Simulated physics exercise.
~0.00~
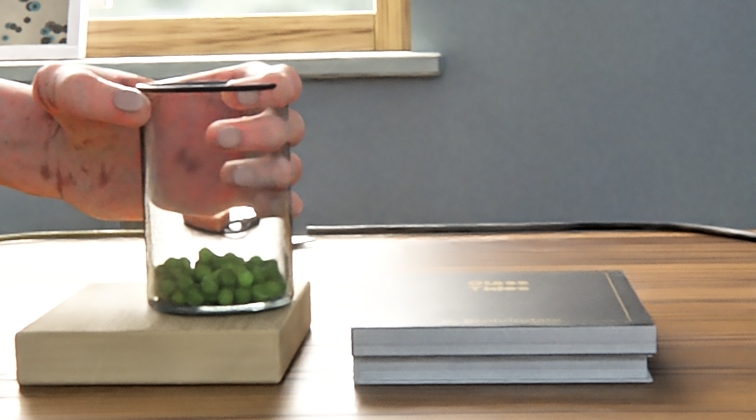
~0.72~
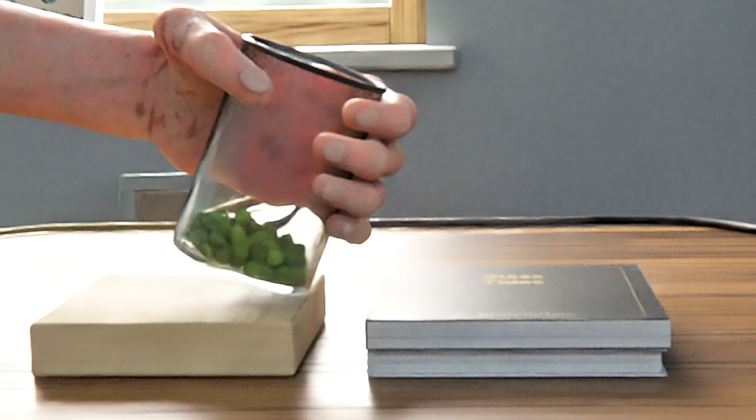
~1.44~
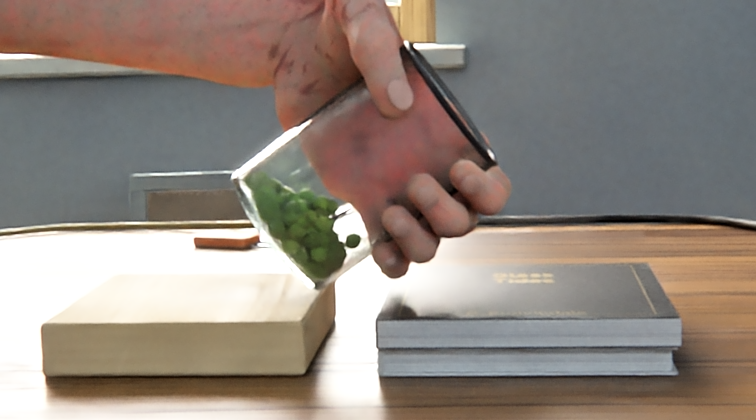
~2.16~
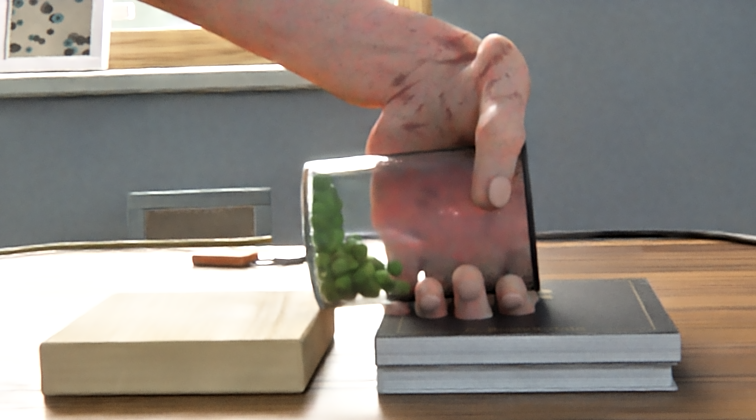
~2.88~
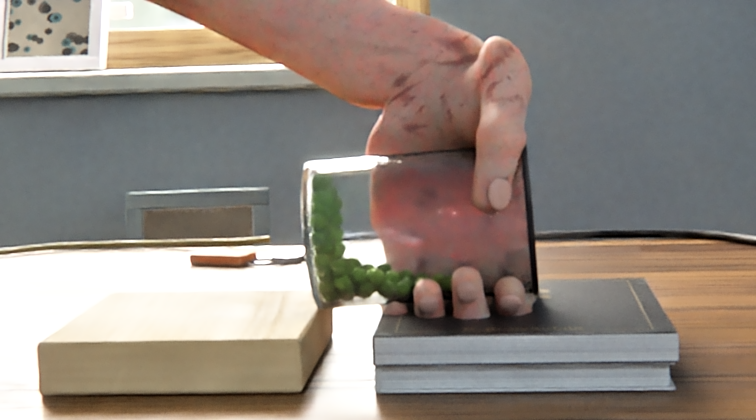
On a wooden table before a grey wall and a window ledge, seen from the front by a slightly swaying camera, a pale block sits at left and two stacked dark-covered books lie at right. A hand reaching in from the left grips a clear, dark-rimmed glass holding small green balls, upright on the block. The hand lifts the glass and tilts it to the right while carrying it across the gap. It lowers the glass onto the books, almost flat on its side. The green balls slump and spread along its lower side, but all stay inside, with the hand still holding it.
